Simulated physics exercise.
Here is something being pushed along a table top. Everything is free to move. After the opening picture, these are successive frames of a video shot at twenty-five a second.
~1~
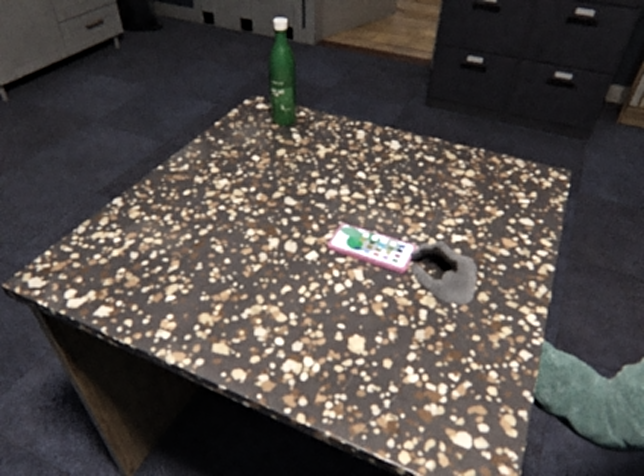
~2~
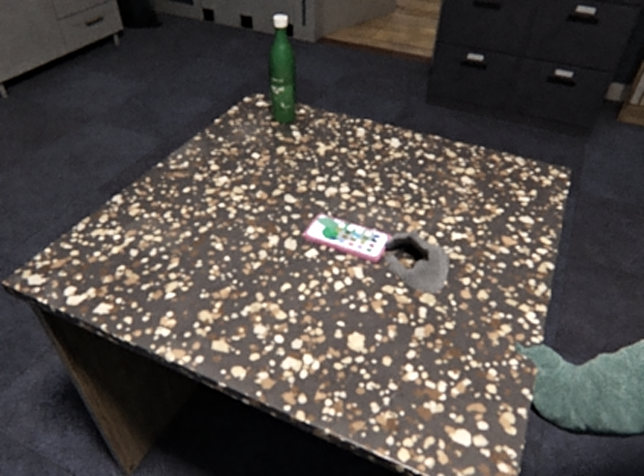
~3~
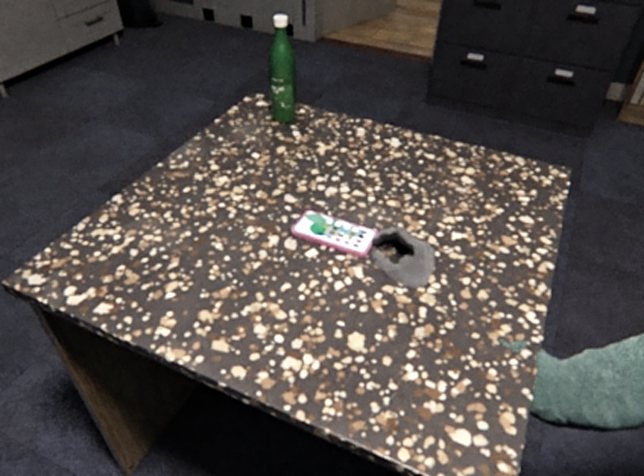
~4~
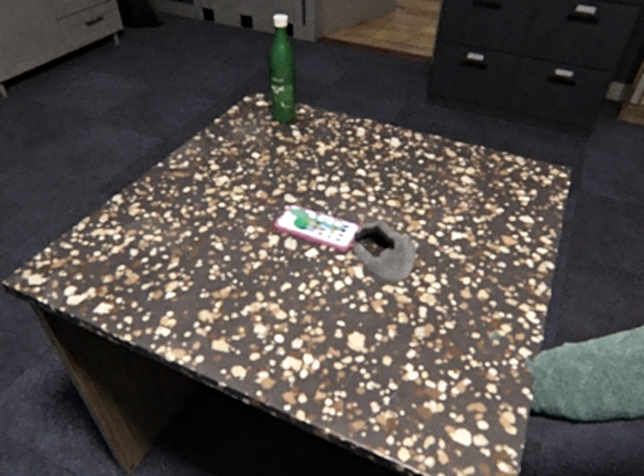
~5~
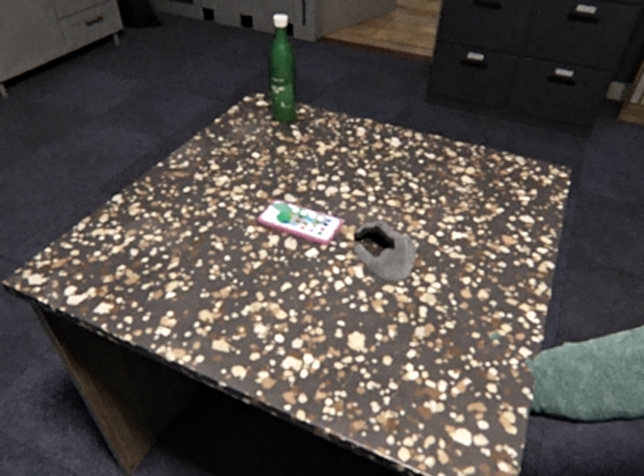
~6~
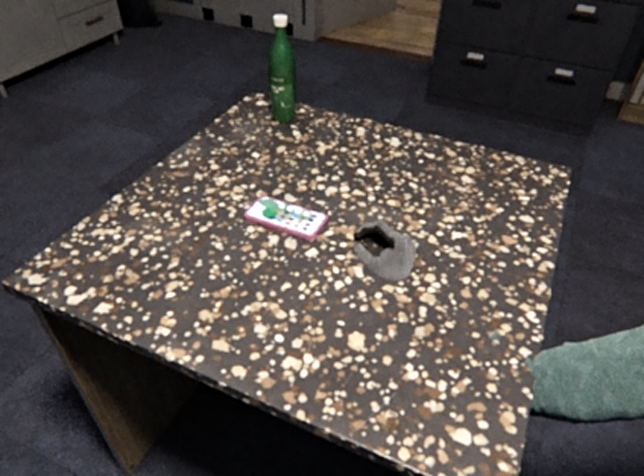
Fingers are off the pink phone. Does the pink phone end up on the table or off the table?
The pink phone remains on top.
Then, 0.10 s on from there, pink phone shifted about its own width near (265, 210).
Then, 0.20 s on from there, pink phone shifted about its own width near (261, 209).
In the end, moved from the start, pink phone. At the end, from the last picture's camera, pink phone near (261, 209).
